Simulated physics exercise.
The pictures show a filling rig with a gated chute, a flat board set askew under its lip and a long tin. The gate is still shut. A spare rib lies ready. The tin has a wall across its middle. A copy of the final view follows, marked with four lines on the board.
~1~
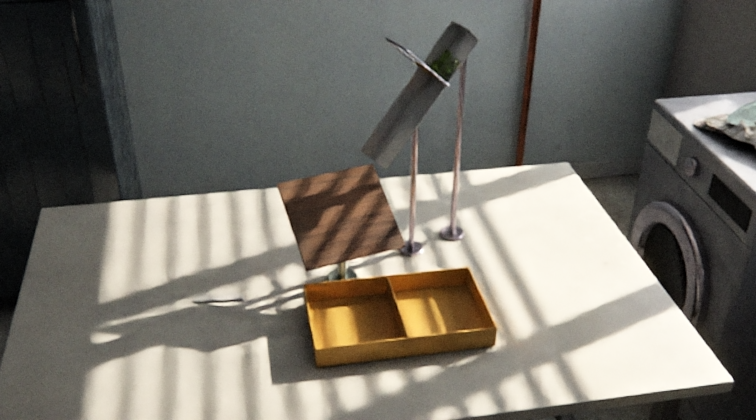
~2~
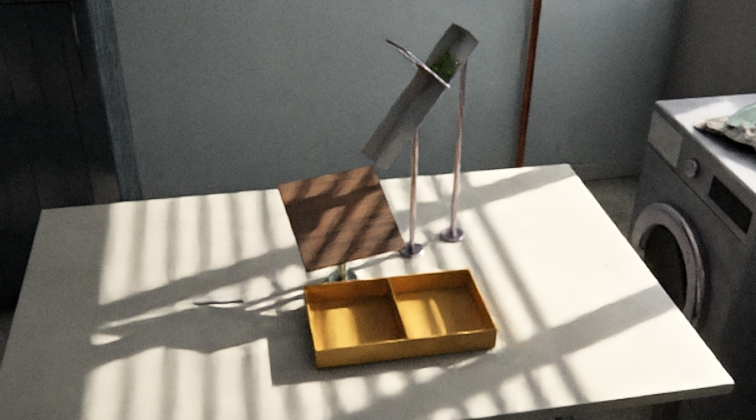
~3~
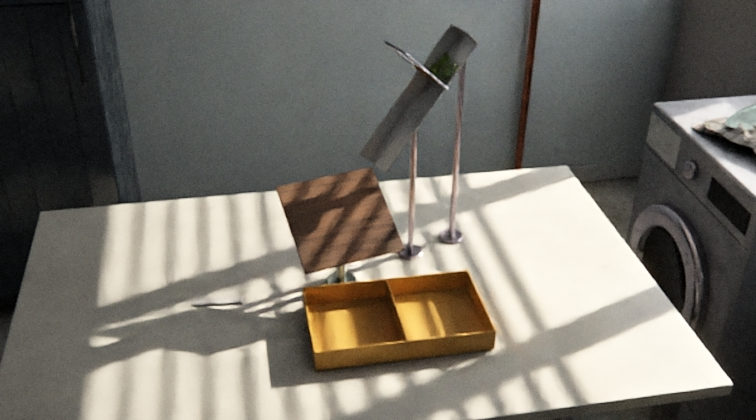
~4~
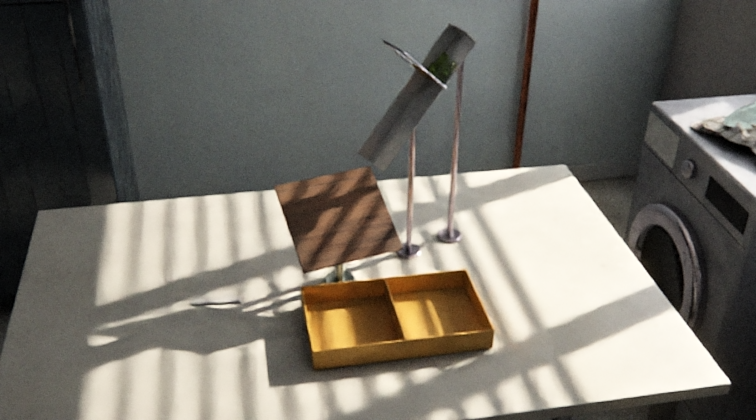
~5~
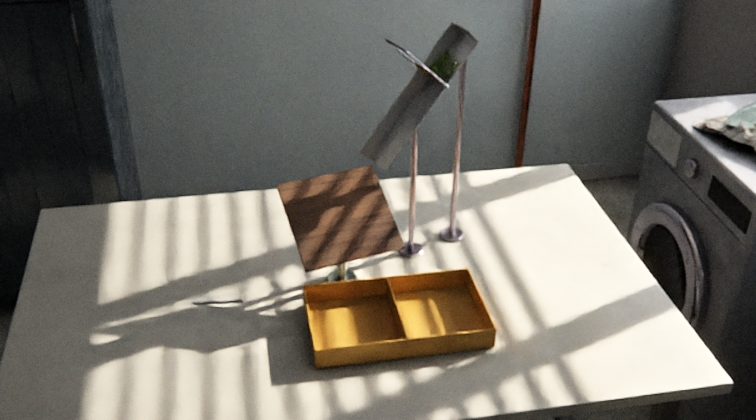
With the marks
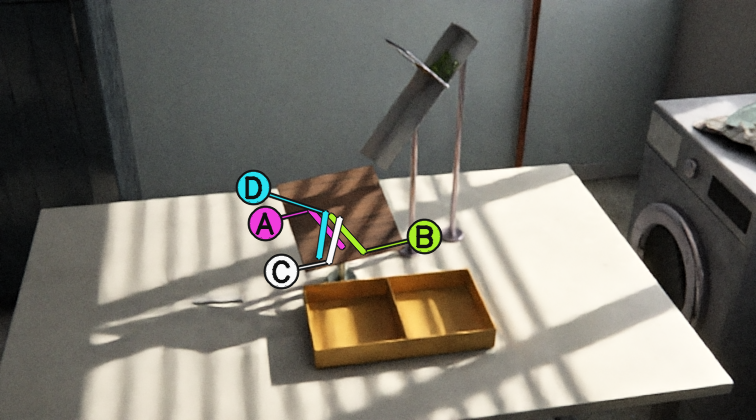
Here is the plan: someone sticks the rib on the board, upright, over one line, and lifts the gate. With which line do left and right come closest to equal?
Use line B.
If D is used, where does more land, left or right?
More lands on the left.
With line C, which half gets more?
Left.
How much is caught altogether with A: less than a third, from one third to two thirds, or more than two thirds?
Line A gives more than two thirds.
On the marked copy, line A from (310, 210) to (342, 246); line B from (331, 216) to (363, 251); line C from (339, 219) to (329, 261); line D from (325, 213) to (319, 256).
If A is chosen, of what is caught, all but a few in the left half, only a few in the right.
If B is chosen, of what is caught, close to half in the left half, close to half in the right.
If C is chosen, of what is caught, all but a few in the left half, only a few in the right.
If D is chosen, of what is caught, all but a few in the left half, only a few in the right.
